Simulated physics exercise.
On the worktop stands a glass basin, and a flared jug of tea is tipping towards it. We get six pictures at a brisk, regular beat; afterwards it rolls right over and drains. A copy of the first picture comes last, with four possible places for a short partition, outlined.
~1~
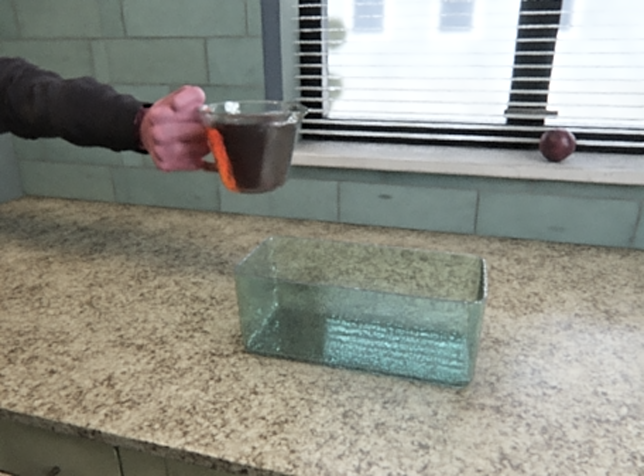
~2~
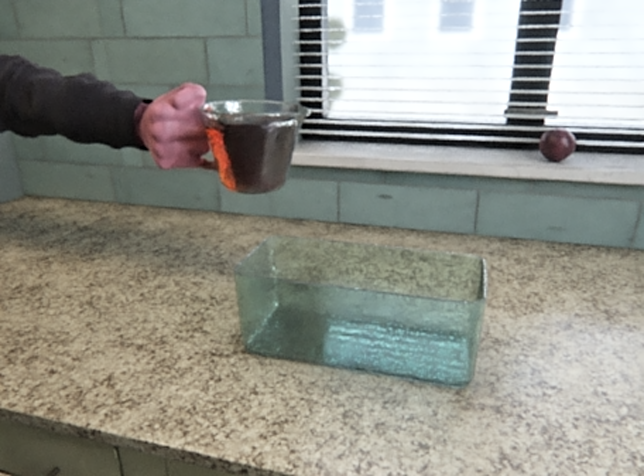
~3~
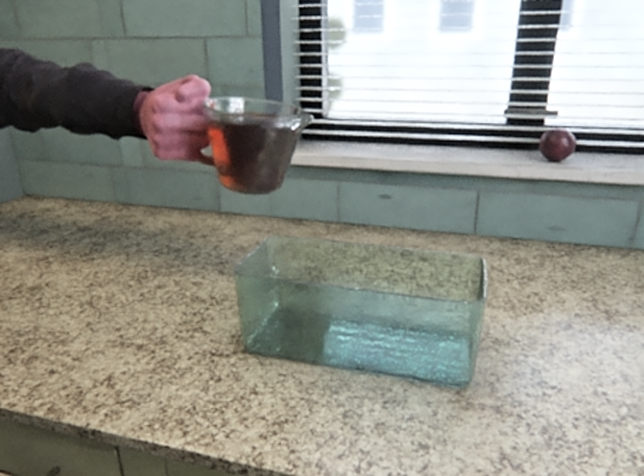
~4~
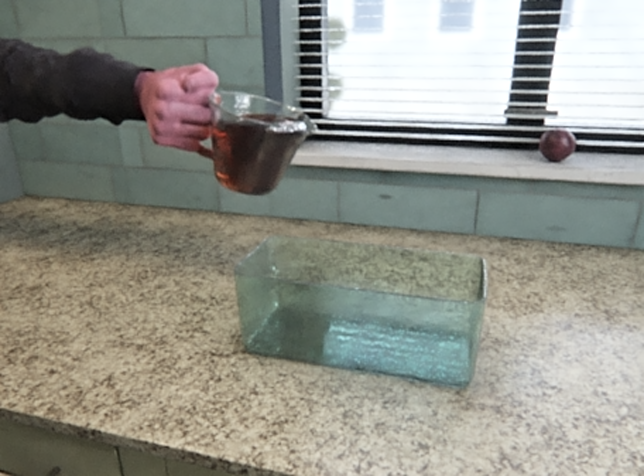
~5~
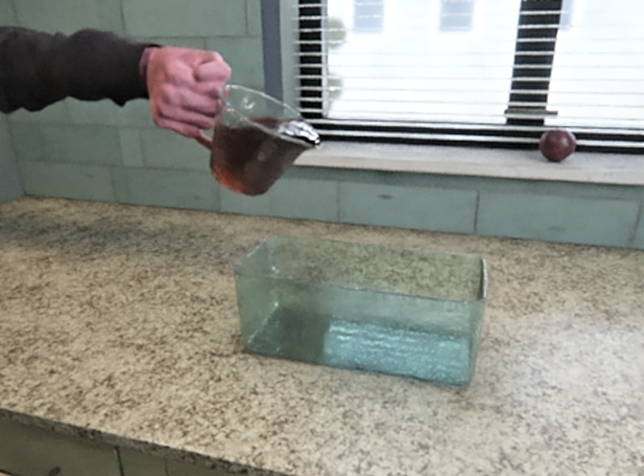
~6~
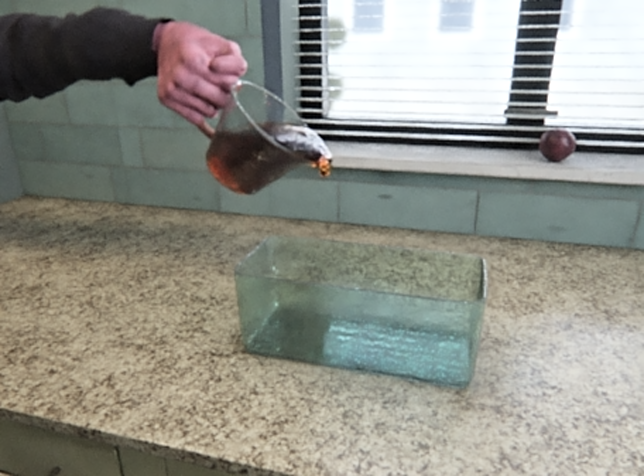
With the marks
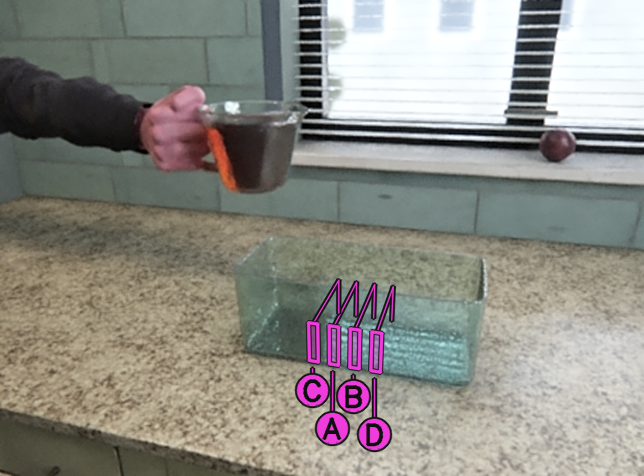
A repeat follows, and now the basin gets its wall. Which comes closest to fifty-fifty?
It is A.
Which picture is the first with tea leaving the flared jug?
Picture 5.
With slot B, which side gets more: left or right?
More ends on the left.
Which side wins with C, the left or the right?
The right side.
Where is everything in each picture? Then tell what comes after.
Upright, lip at (306, 111); basin from (244, 346) to (473, 384); nothing has left yet, in the first picture.
Upright, lip at (308, 114); nothing has left yet, in the second picture.
Tipped about 8°, lip at (311, 120); nothing has left yet, in the third picture.
Tipped about 17°, lip at (315, 131); nothing has left yet, in the fourth picture.
Tipped about 29°, lip at (317, 146); tea is over the lip, down to (317, 146), in the fifth picture.
Tipped about 43°, lip at (317, 162); tea is over the lip, down to (325, 172), in the sixth picture.
On the marked copy, A at (332, 371); B at (353, 375); C at (312, 368); D at (374, 378).
Choosing A, about 52 % ends left of the wall and 46 % right of it.
Choosing B, about 77 % ends left of the wall and 19 % right of it; 4 % is lost outside.
Choosing C, about 23 % ends left of the wall and 76 % right of it.
Choosing D, about 92 % ends left of the wall and 4 % right of it; 5 % is lost outside.
